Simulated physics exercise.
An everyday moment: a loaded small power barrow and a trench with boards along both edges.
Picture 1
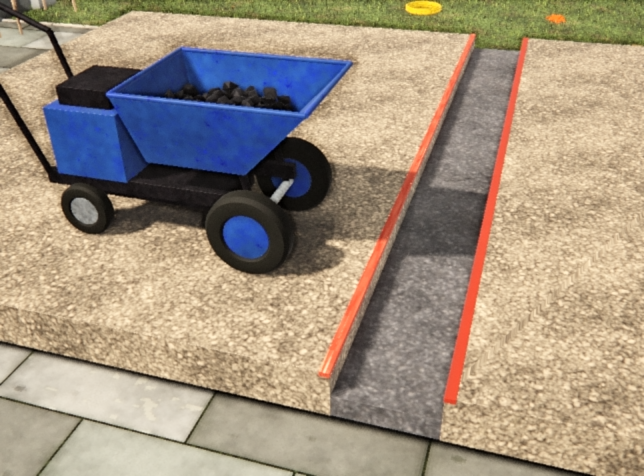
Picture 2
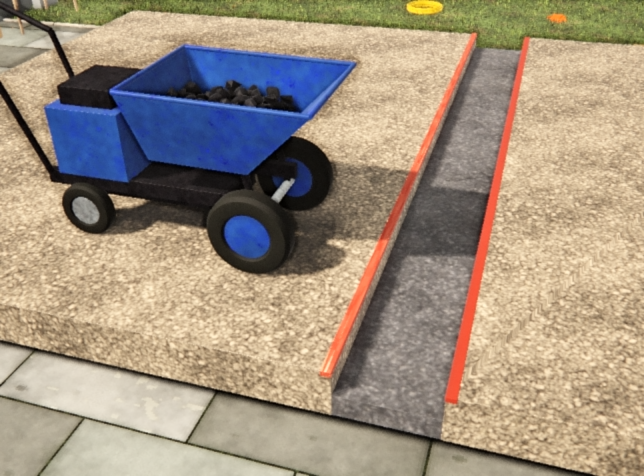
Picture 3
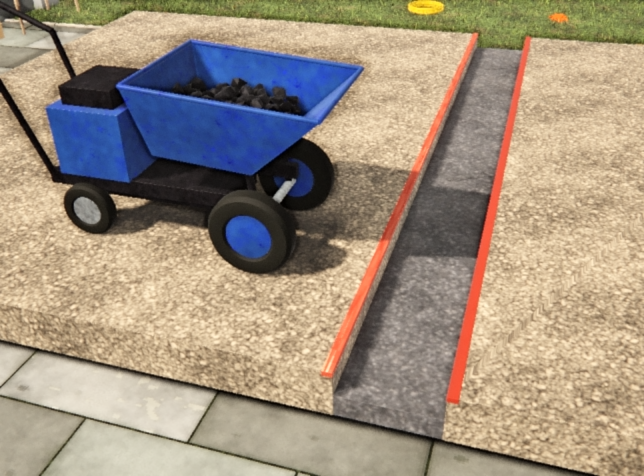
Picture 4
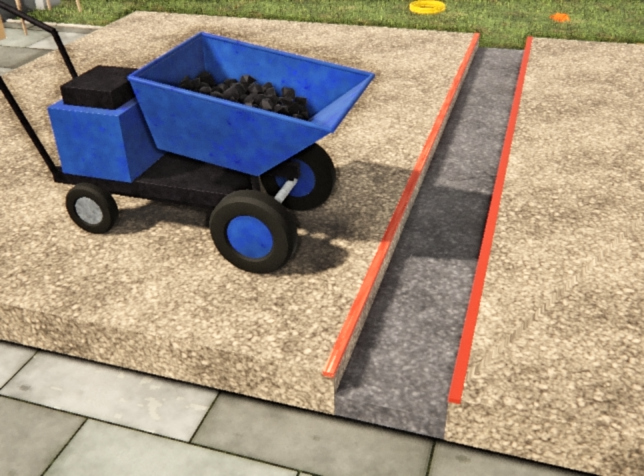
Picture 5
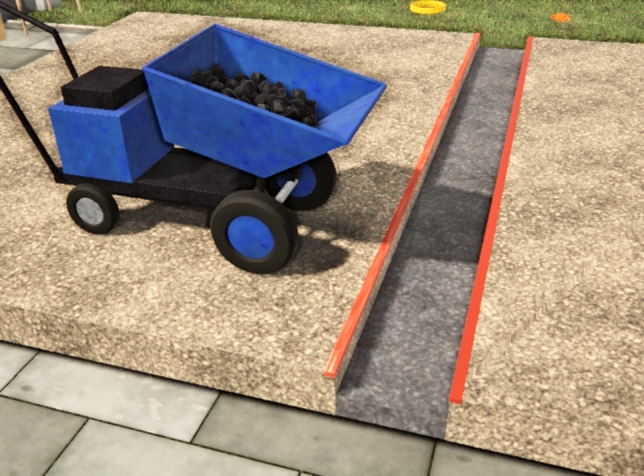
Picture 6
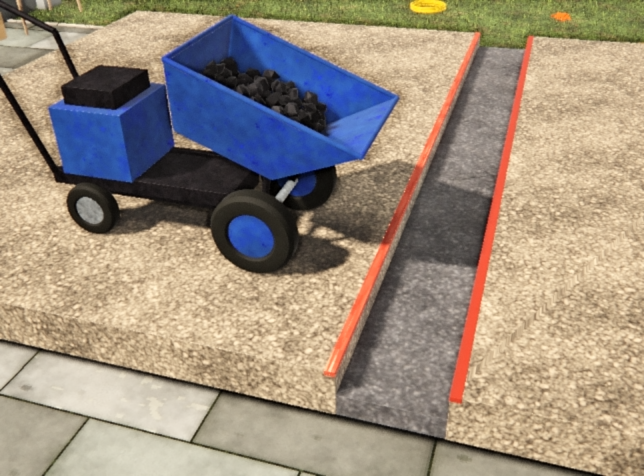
The clip shows a blue power barrow loaded with dark lumps standing on a gravelly surface, left of a shallow trench edged with red boards, as its skip gradually tilts forward to the right while the wheels stay in place.
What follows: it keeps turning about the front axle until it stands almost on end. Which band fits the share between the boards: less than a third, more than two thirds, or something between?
It catches over two thirds.
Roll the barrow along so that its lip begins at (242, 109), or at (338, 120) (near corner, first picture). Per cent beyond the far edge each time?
In turn 0 and 10 in a hundred.
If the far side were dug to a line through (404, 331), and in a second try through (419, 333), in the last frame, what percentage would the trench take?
Near 10 % and 40 %.
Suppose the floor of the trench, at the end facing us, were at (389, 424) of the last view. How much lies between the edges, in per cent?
About 100 per cent.
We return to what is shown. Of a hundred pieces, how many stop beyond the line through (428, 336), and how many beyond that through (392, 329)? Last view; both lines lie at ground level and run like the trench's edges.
Roughly 30 per cent, and 70 per cent.
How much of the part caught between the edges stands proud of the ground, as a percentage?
About 10 per cent.
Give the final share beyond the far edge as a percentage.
Near 0 %.
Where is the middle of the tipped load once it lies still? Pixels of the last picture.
Roughly at (441, 273).
Shortly afterwards, skip tipped steeply; the whole lot in the skip.
Next, skip tipped right over; near two thirds in the skip; near a quarter in or heaped over the trench.
Some moments later, skip tipped right over; near a quarter in the skip; the bulk in or heaped over the trench; only a few beyond it.
In the end, skip tipped right over; near a quarter in the skip; the bulk in or heaped over the trench; only a few beyond it.
